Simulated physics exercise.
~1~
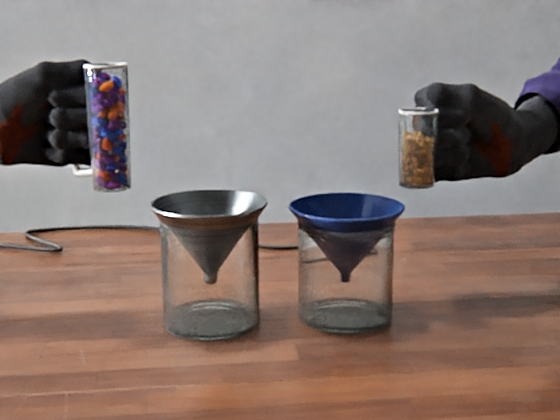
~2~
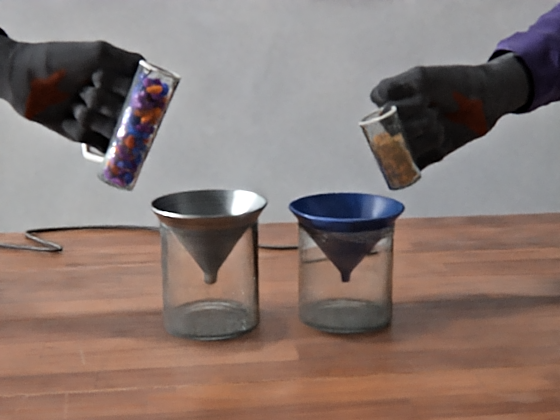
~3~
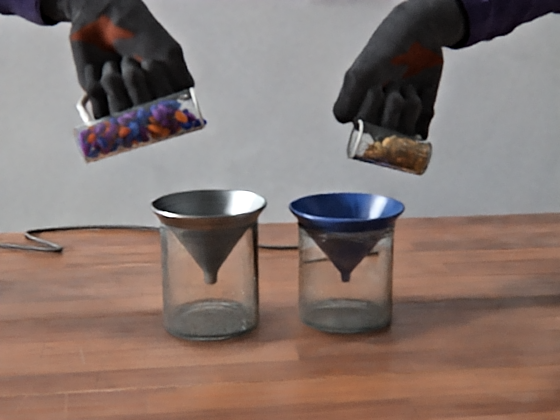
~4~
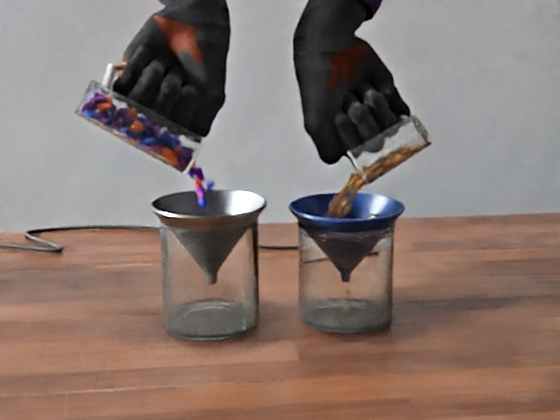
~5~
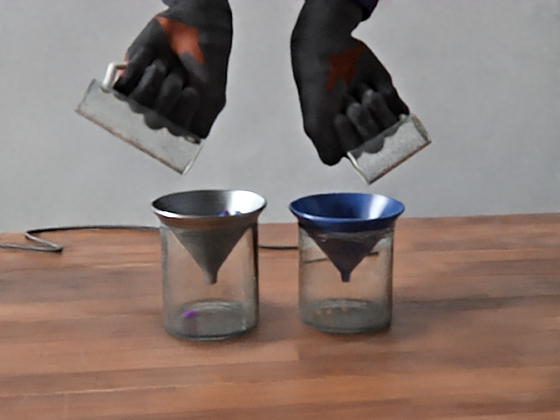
The clip shows two dark-gloved hands tipping a cup of colourful pieces over a grey funnel on the left and a cup of golden-brown bits over a blue funnel on the right, emptying both, with most contents stuck in the funnels and just a few reaching the jars.
